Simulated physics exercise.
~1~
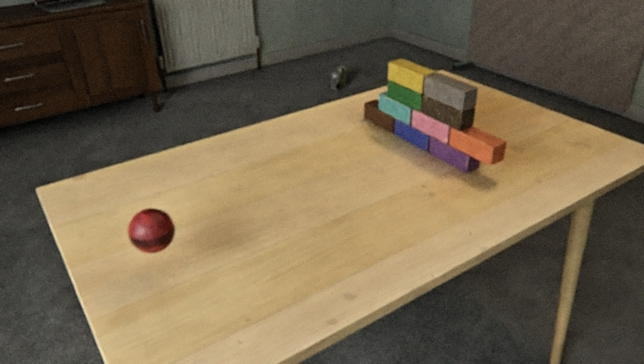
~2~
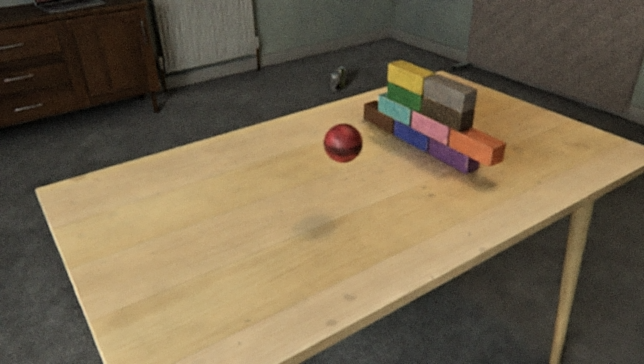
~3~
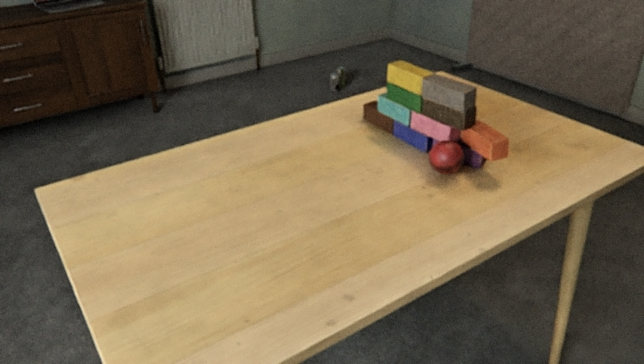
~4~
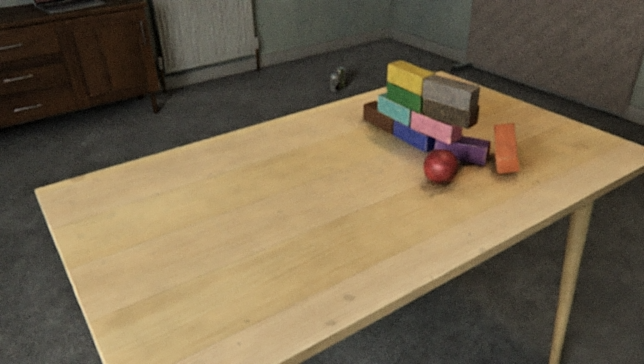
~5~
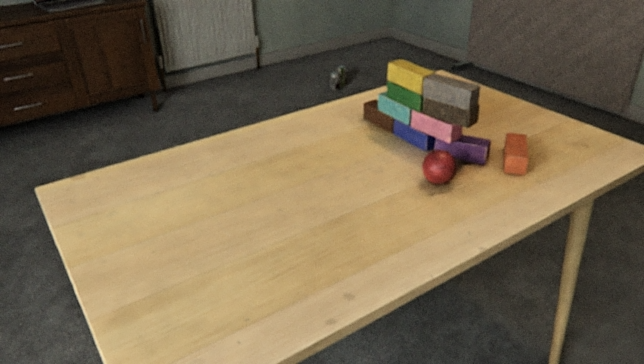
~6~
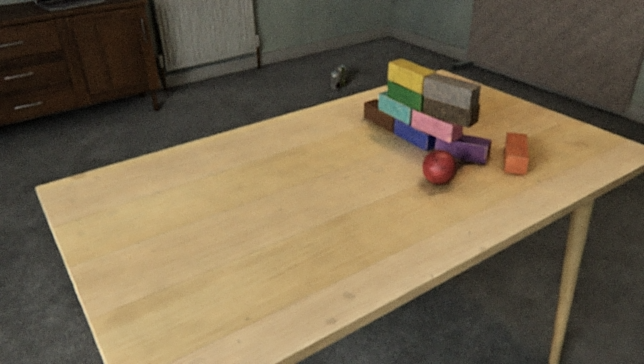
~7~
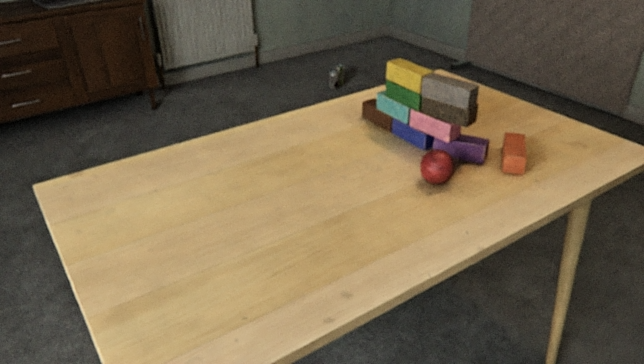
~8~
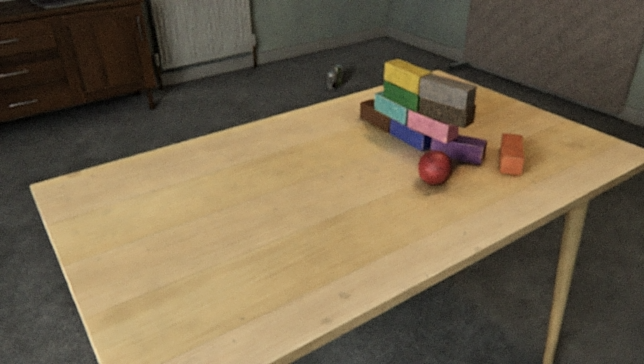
Red ball flying across a wooden table into stacked coloured blocks, knocking the orange one off and nudging the purple, the rest standing.
